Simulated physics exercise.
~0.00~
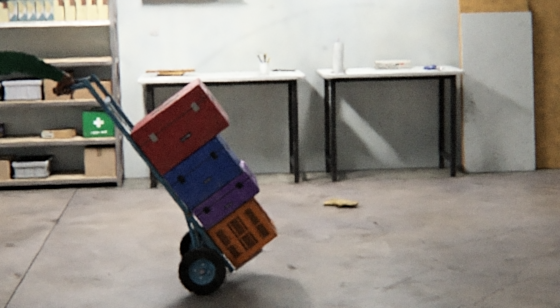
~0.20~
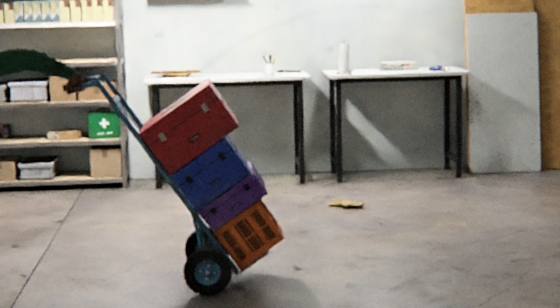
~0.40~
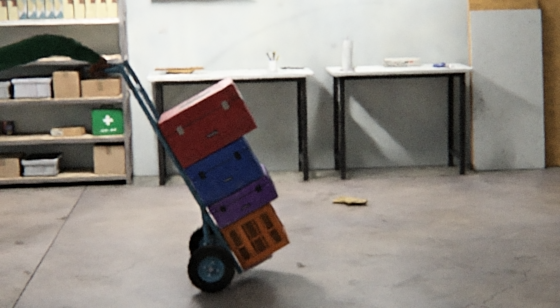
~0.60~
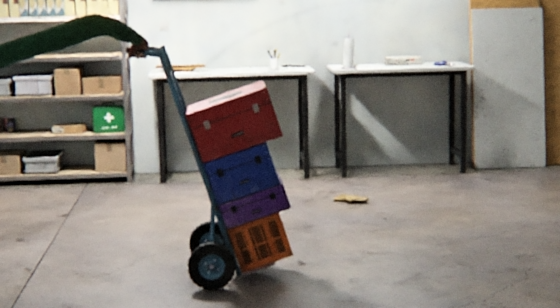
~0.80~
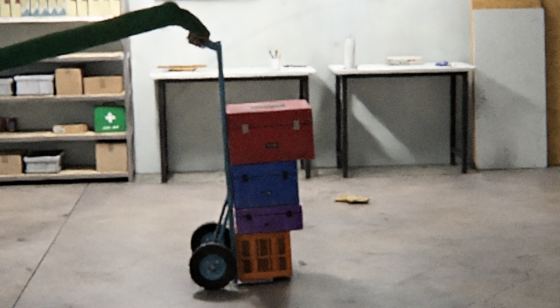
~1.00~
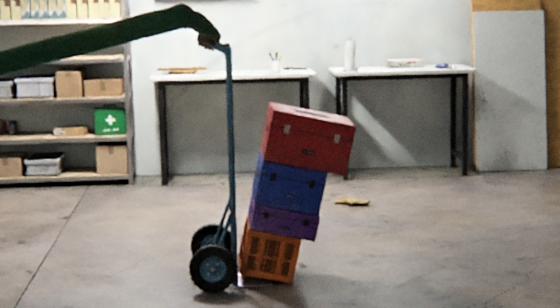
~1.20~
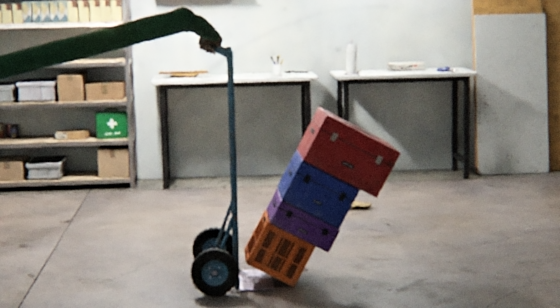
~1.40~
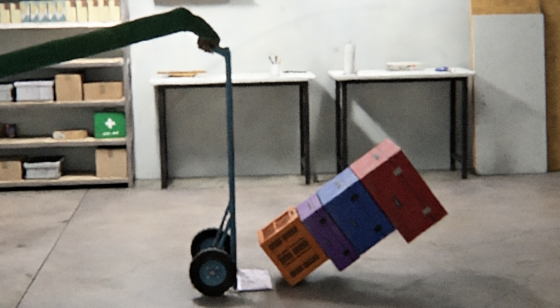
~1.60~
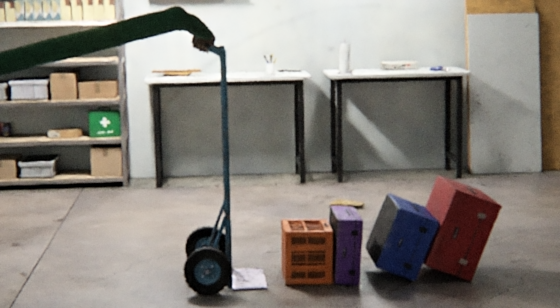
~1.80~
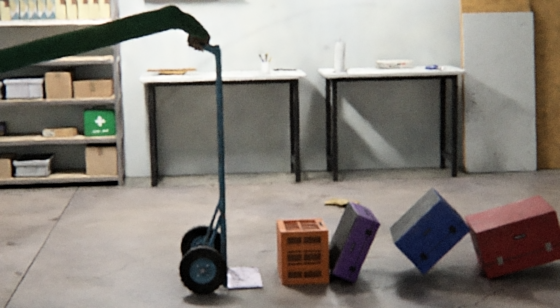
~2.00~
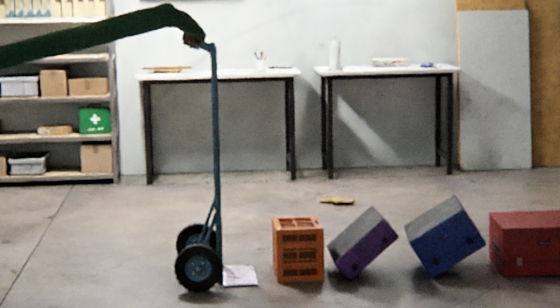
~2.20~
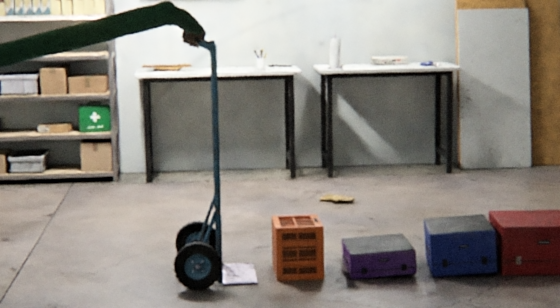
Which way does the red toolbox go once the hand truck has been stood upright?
The red toolbox moves to the right, tipping over with the stack and ending up on the floor at the far end of the row.
